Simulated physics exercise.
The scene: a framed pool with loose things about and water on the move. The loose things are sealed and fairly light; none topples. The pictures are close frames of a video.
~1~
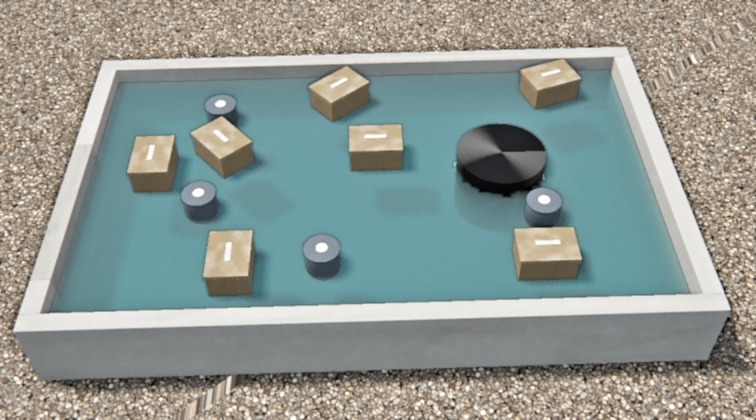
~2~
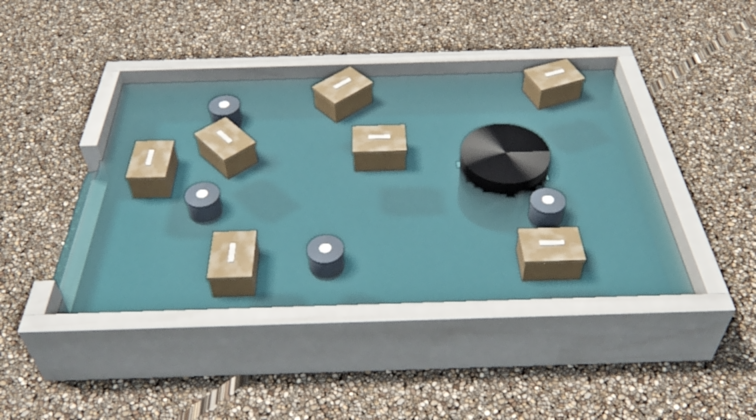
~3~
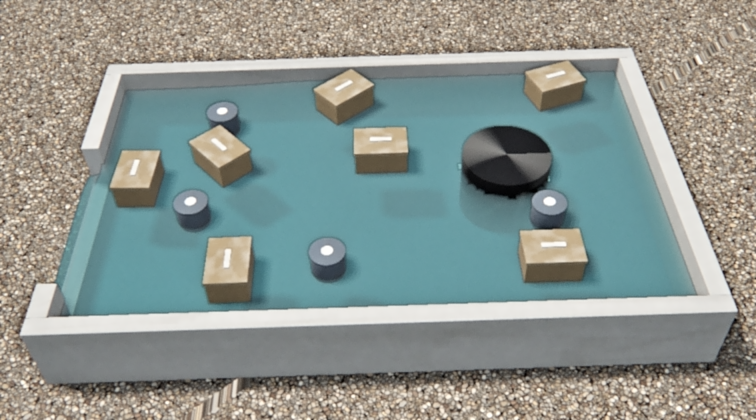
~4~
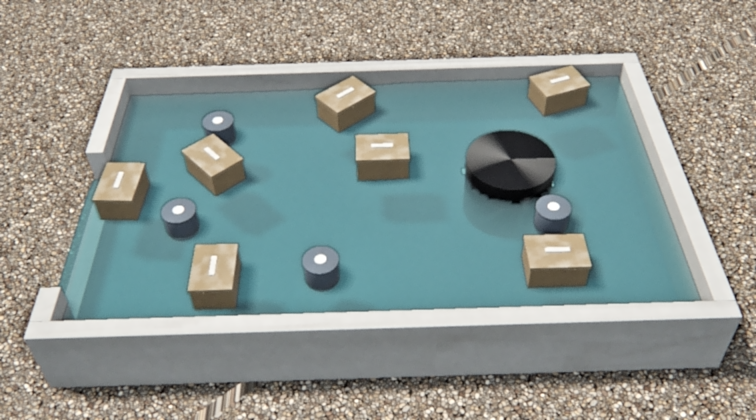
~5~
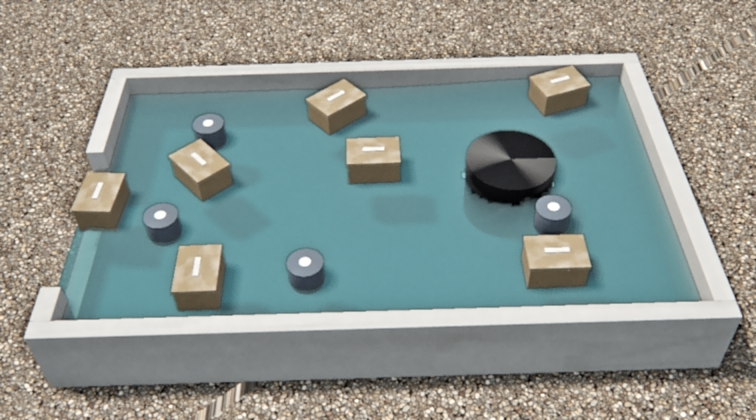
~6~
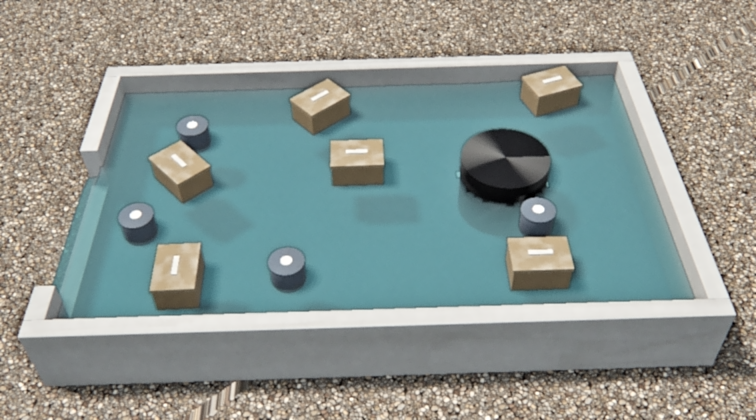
A shallow pool of teal water in a pale rectangular frame sits on pebbly ground, seen from above at an angle, the view shifting very slightly. Tan boxes with white labels and small blue-grey tubs float around a large black disc at right. A gap opens in the left wall, then the boxes and tubs drift leftward, one box passing through the opening and out of sight.
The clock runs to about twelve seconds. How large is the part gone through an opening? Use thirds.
Share: One to two thirds.
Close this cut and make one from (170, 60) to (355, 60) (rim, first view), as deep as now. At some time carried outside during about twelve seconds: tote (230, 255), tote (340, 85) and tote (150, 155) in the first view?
One after the other: Still in, gone, gone.
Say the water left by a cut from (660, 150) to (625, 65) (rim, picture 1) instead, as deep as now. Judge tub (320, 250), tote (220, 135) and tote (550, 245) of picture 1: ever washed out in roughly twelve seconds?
In that order: No, stays, carried outside.
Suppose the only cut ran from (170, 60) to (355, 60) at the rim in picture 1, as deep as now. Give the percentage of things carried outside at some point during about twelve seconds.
Roughly 50 per cent.
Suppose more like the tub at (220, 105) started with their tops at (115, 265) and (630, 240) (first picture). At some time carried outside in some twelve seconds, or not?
In turn: Out, inside.
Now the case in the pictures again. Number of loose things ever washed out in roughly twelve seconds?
I count 6.
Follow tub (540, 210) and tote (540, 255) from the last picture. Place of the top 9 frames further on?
Near (492, 219) and (499, 261).
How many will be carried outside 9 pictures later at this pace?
I count 4.
A moment on, 1 of 11 are out; 10 afloat.
Next, 4 of 11 are out; 7 afloat.
Later, 5 of 11 are out; 6 afloat.
In the end, 6 of 11 are out; 5 afloat.
